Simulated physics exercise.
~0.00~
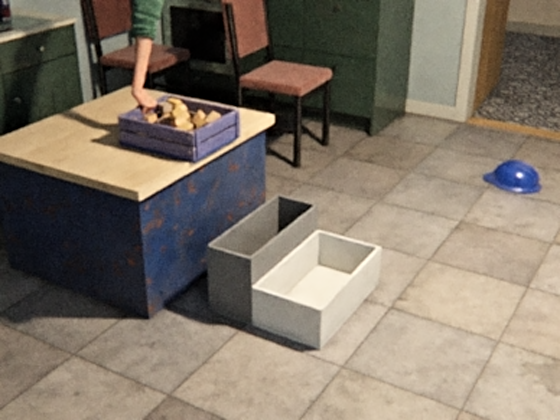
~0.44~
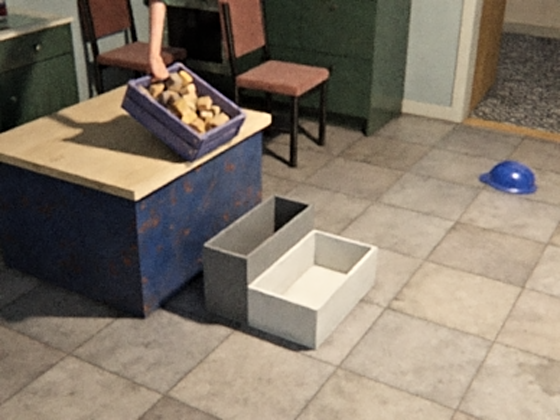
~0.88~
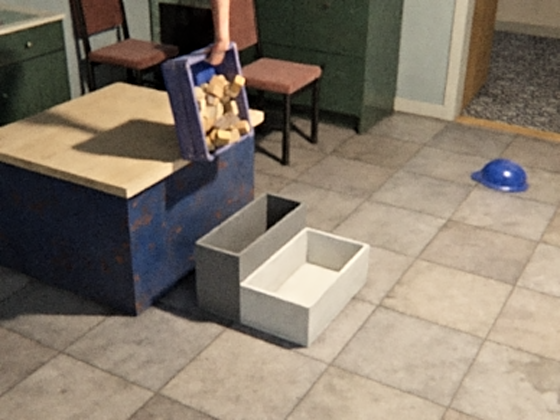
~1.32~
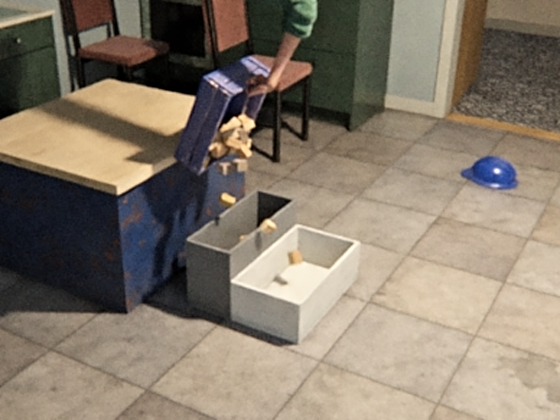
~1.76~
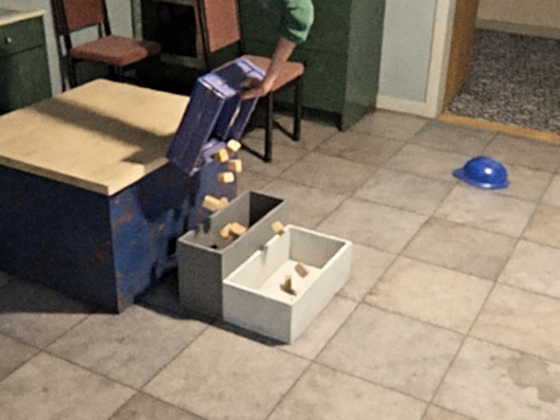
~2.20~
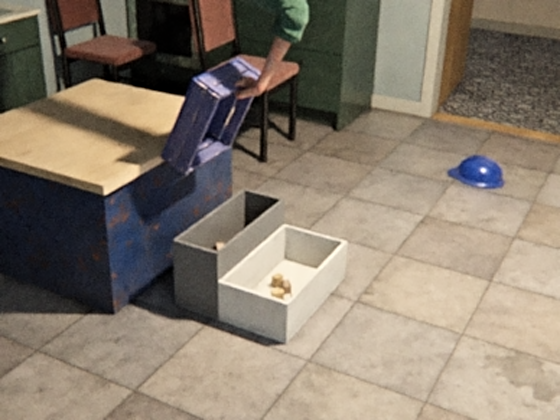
Blue tote of timber offcuts being tipped by a hand over a bench edge, spilling into a grey bin and white box.
